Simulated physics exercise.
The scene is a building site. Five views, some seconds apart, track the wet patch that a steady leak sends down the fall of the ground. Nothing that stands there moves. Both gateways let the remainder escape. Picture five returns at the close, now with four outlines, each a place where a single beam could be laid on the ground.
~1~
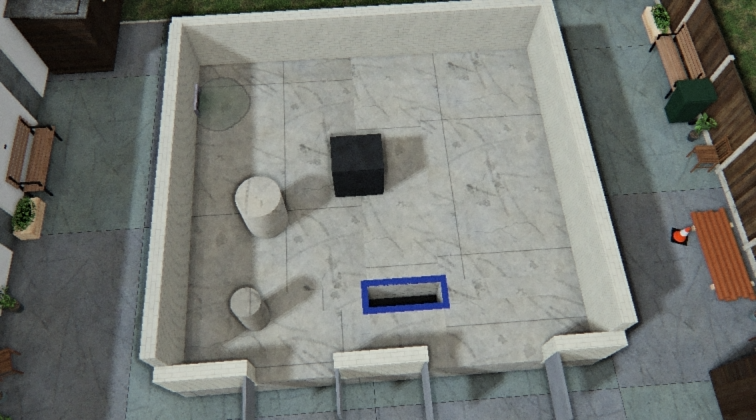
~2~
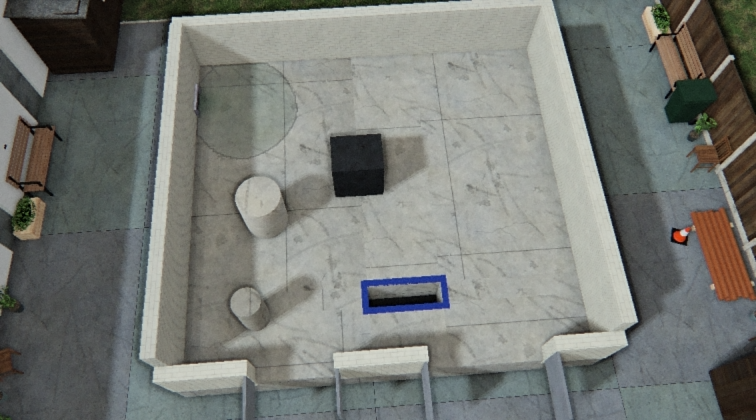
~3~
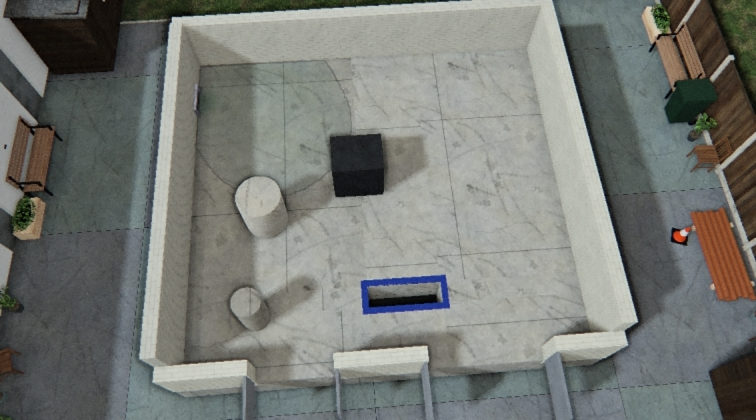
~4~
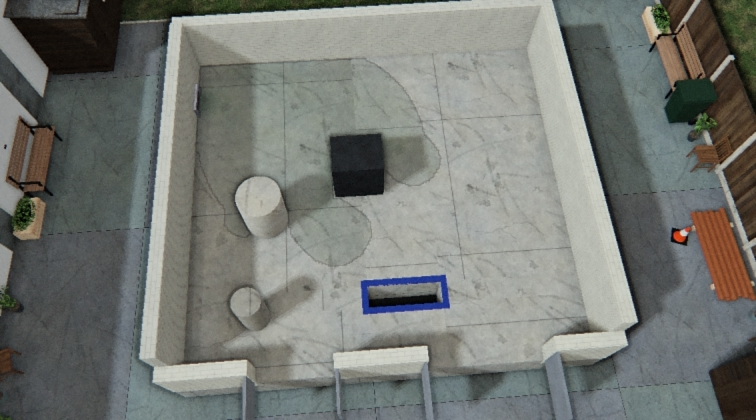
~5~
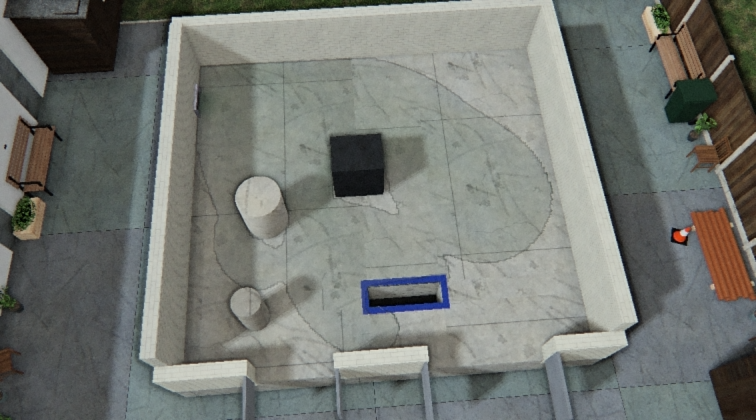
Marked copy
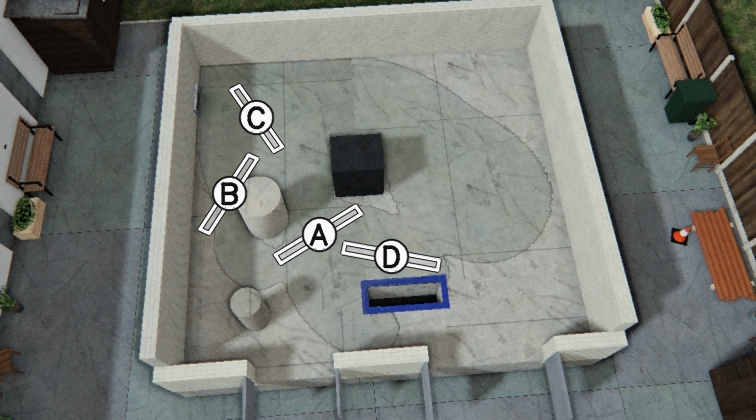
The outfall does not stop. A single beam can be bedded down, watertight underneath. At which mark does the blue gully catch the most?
Spot C.
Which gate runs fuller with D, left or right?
The right one.
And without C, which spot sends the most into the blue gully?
Spot B.
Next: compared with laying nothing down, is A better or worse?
Spot A is worse.
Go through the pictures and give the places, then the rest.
Outfall at (197, 101); blue gully at (405, 294); open gate at (483, 351); open gate at (296, 366); front seen at (241, 111), 2 % of the ground wet; blue gully still dry, in the first frame.
Front seen at (288, 124), 8 % of the ground wet; blue gully still dry, in the second frame.
Front seen at (345, 111), 18 % of the ground wet; blue gully still dry, in the third frame.
Front seen at (434, 153), 32 % of the ground wet; blue gully still dry, in the fourth frame.
Front seen at (546, 197), 56 % of the ground wet; blue gully taking water, in the fifth frame.
On the marked copy, A from (278, 259) to (358, 209); B from (204, 231) to (252, 156); C from (235, 87) to (278, 148); D from (344, 248) to (438, 265).
With A, about 4 % of the stream goes into the blue gully, about 95 % out by the gates.
With B, about 17 % of the stream goes into the blue gully, about 83 % out by the gates.
With C, about 27 % of the stream goes into the blue gully, about 72 % out by the gates.
With D, about 7 % of the stream goes into the blue gully, about 93 % out by the gates.
